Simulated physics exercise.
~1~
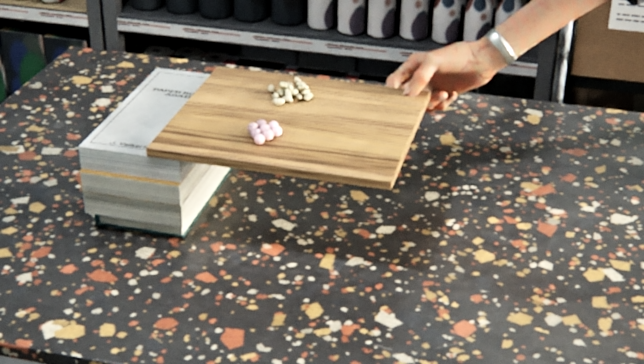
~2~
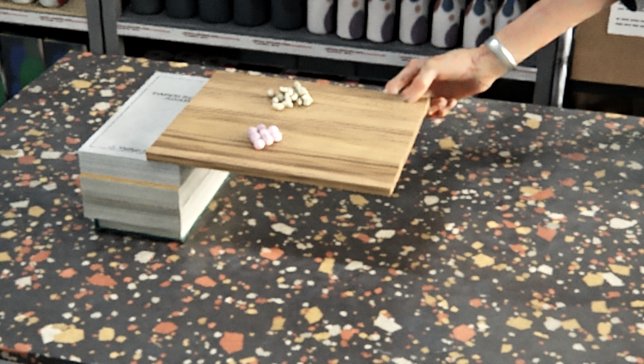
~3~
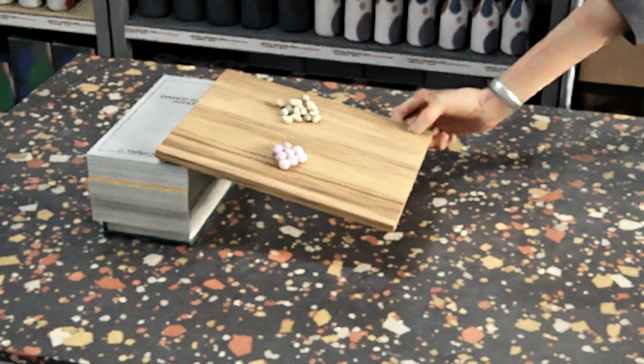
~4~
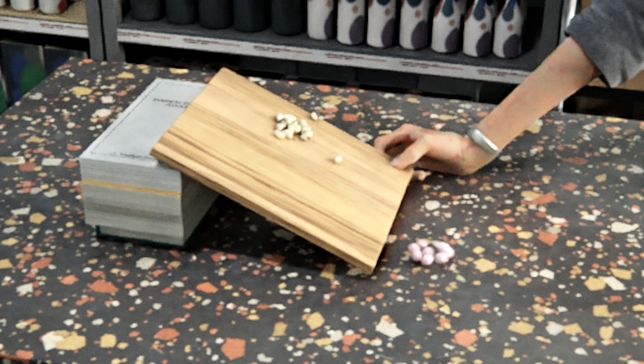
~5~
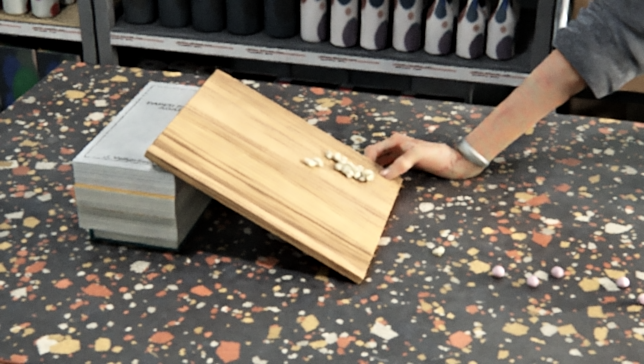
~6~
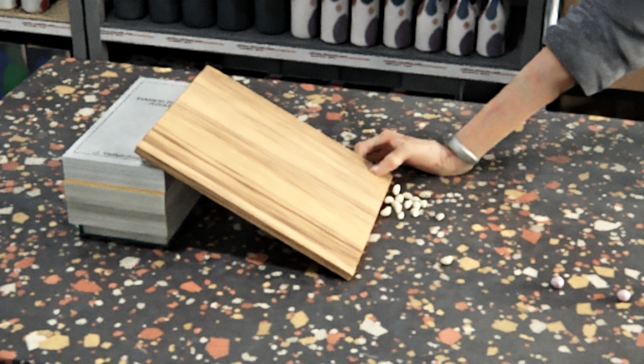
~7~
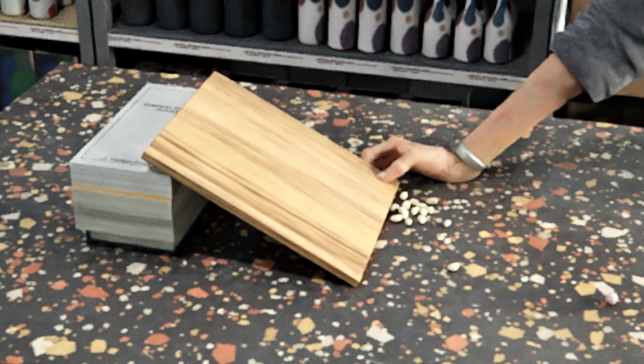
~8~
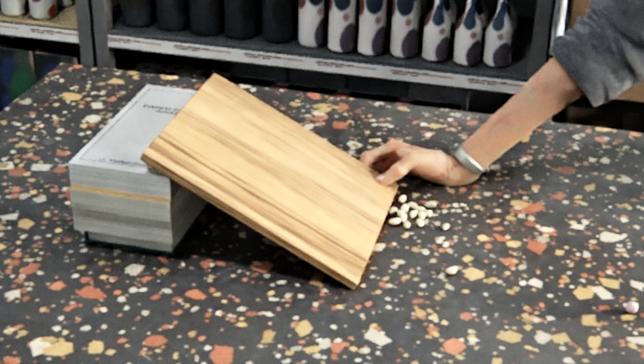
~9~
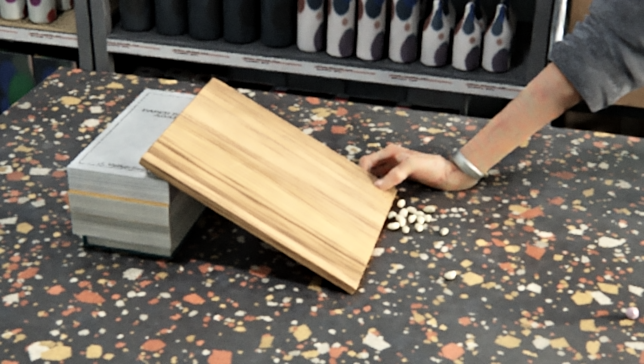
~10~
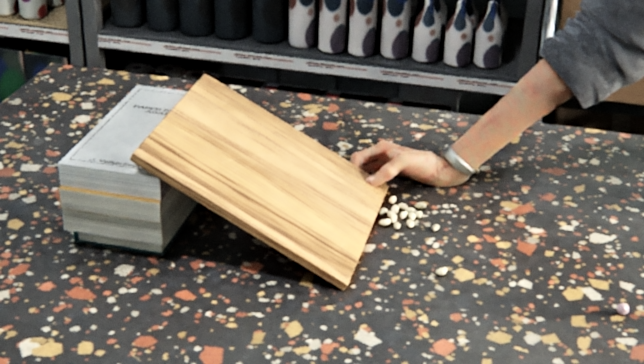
A wooden board leans on a stack of books at the left of a dark, speckled terrazzo counter, with shelves of bottles behind, seen from slightly above by a gently swaying camera. A hand reaching in from the right holds the board's free end, with small pink pieces nearer the viewer and cream ones farther back. The hand lowers that end, and the pink pieces slide off first, scattering rightward across the counter. The cream ones follow once the board rests on the counter. They settle mostly in a cluster at its foot, while most pink pieces go out of sight to the right.
